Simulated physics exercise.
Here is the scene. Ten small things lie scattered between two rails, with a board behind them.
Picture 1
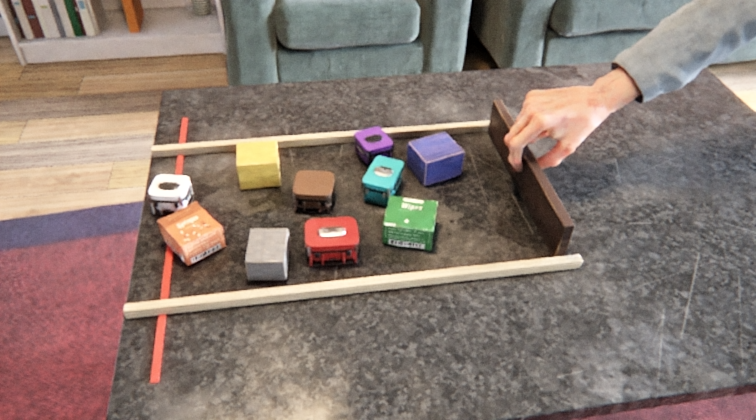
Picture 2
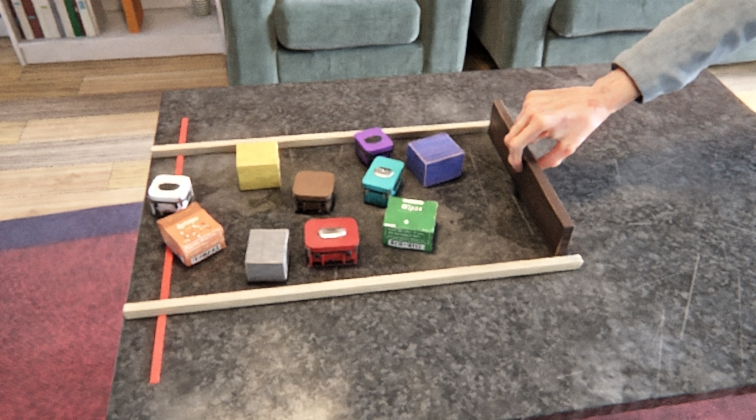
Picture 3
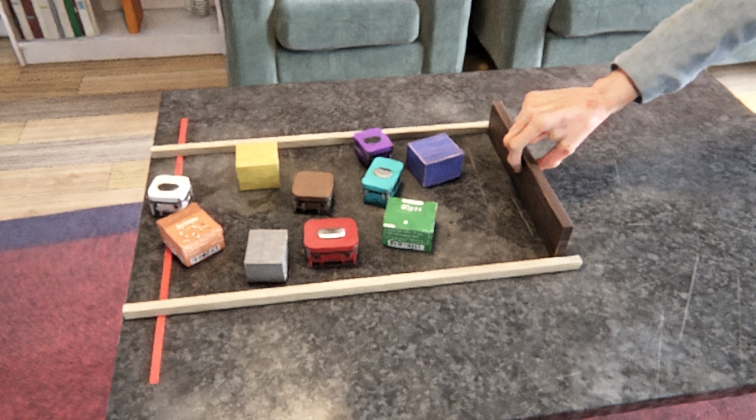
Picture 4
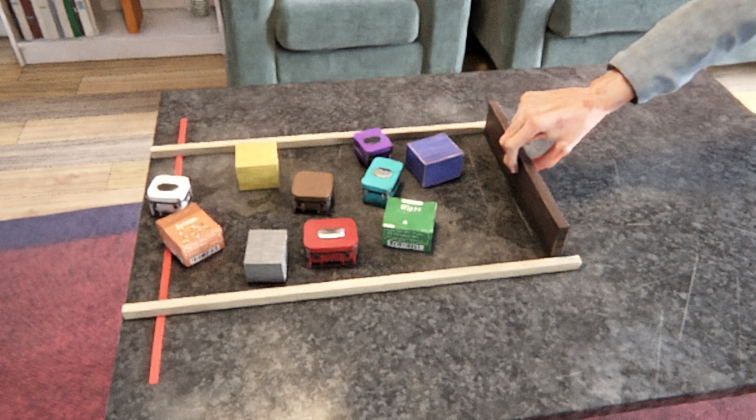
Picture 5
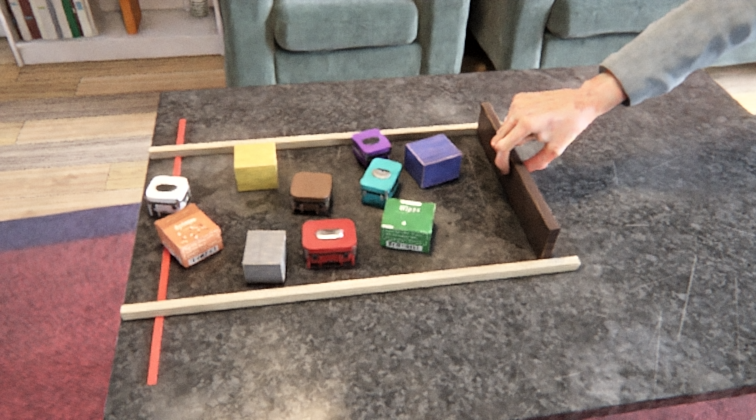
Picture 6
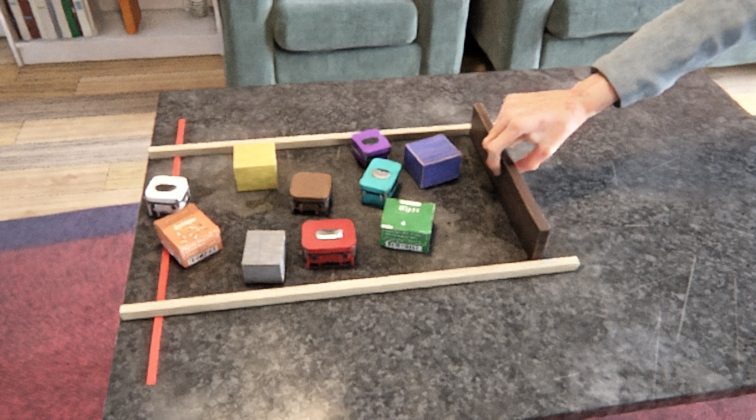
On a dark tabletop, a hand slides a board slightly left behind ten still objects.
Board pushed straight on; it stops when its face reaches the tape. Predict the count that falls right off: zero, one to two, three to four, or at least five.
I expect that five pieces or more will leave the table.
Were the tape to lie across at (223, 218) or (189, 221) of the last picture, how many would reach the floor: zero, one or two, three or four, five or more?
Lab note - count per position: Just one or two; more than four.
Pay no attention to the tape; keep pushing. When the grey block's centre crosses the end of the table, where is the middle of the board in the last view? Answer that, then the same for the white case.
Around (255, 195) first and around (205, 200) second.
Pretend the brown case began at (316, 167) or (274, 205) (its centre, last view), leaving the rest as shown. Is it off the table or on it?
Results in order - down; down.
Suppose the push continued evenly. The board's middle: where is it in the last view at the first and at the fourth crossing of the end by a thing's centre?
About (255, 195) and about (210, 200).
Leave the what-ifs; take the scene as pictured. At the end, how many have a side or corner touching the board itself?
It's 4.
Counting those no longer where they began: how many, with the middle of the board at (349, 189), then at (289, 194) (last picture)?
I make it 7 at the first spot and 9 at the other.
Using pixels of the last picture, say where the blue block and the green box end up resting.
Okay, so first (146, 180), and next (133, 261).
Soon after, none off yet; white case at rest near (169, 197); orange box at rest near (189, 235); yellow block at rest near (256, 166).
Then, none off yet; white case at rest near (169, 197); orange box moved a little near (163, 230); yellow block moved about its own width near (207, 170).
At rest, the number that fall off is five or more; fallen, red case, brown case, grey block, yellow block, orange box and white case.
